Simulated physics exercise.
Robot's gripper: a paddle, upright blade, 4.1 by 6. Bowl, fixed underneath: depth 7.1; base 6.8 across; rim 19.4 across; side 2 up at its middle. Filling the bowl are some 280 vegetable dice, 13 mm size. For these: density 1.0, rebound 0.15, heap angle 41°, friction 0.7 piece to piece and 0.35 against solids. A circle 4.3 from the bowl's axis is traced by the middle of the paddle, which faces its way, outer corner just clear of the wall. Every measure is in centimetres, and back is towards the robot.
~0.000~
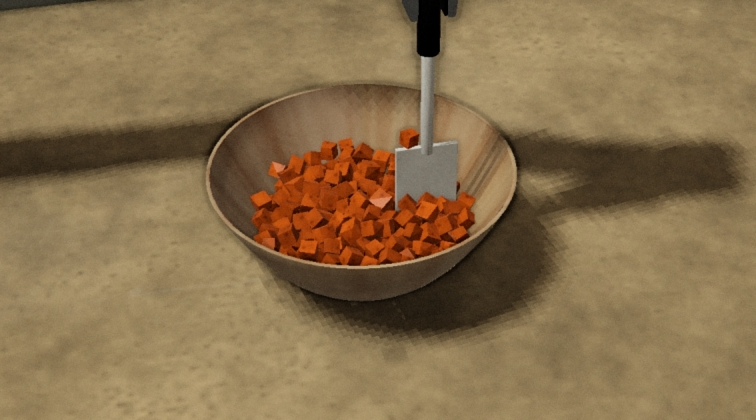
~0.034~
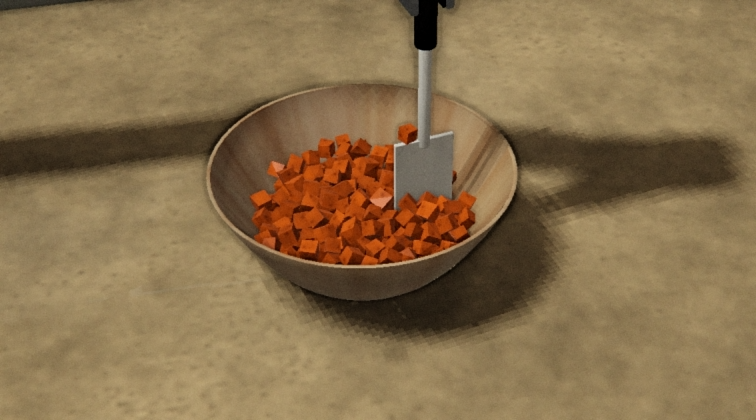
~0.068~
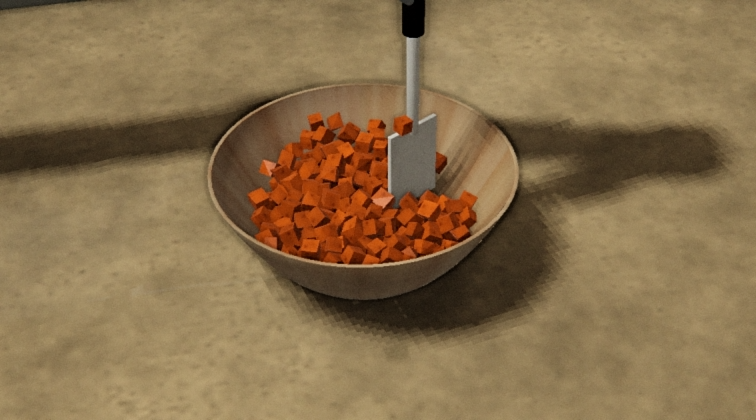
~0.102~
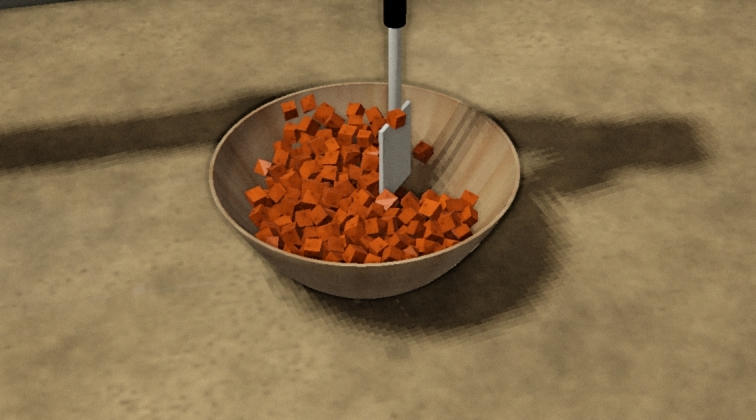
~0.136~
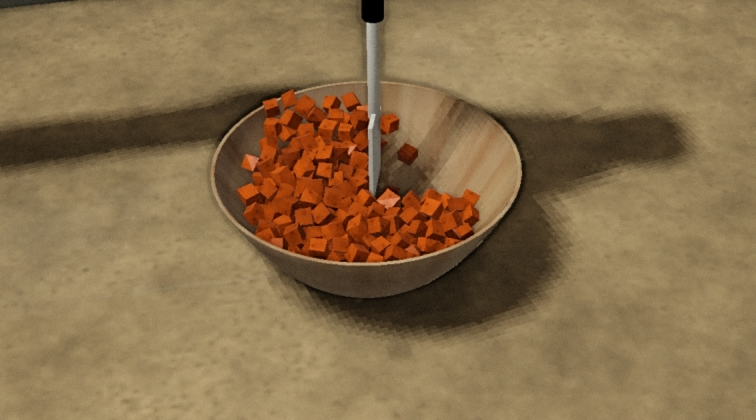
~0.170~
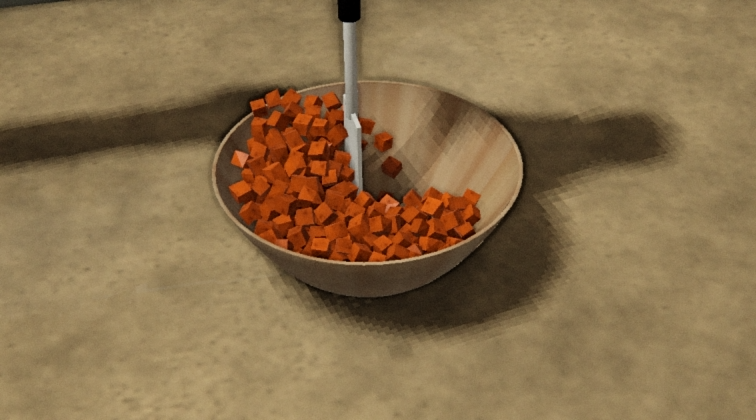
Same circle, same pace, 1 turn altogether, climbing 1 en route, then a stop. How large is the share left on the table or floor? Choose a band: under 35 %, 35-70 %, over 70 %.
Band: Under 35 %.
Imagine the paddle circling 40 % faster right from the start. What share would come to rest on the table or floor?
In that case, close to 30 in a hundred.
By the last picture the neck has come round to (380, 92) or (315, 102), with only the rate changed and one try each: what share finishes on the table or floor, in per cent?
Some 10 and 30 per cent.
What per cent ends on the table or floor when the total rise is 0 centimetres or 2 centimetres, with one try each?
Around 15 percent, then 15 percent.
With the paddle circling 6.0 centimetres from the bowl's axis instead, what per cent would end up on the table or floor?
It would come to about 10 per cent.
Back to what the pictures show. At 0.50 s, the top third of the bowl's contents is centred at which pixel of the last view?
Near pixel (456, 201).
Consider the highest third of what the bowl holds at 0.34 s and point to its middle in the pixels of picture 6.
Centre of upper third: Approx. (306, 223) px.
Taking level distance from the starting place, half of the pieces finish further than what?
My guess is close to 9 centimetres.
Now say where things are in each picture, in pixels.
The first frame shows paddle neck at (427, 126), 0° round; upper third of the load around (353, 209), from x 260 to 465, top at y 140; 283 in the bowl.
The second frame shows paddle neck at (424, 120), 9° round; upper third of the load around (354, 204), from x 260 to 465, top at y 135.
The third frame shows paddle neck at (413, 107), 29° round; upper third of the load around (352, 194), from x 260 to 465, top at y 120.
The fourth frame shows paddle neck at (395, 97), 50° round; upper third of the load around (341, 185), from x 255 to 470, top at y 105.
The fifth frame shows paddle neck at (374, 92), 71° round; upper third of the load around (318, 175), from x 250 to 470, top at y 100.
The sixth frame shows paddle neck at (351, 91), 92° round; upper third of the load around (298, 172), from x 240 to 470, top at y 100; 283 in the bowl.
By 0.34 s, 194° round, highest piece 10 above the table; 273 in the bowl, 10 in flight or on the tool.
By 0.50 s, 297° round, highest piece 10 above the table; 245 in the bowl, 24 on the table or floor, 14 in flight or on the tool.
By 0.79 s, 0° round, highest piece 7 above the table; 230 in the bowl, 53 on the table or floor.
By 1.49 s, 0° round, highest piece 7 above the table; 230 in the bowl, 53 on the table or floor.
Final count, 230 in the bowl, 53 on the table or floor. That is 19 % on the table or floor.
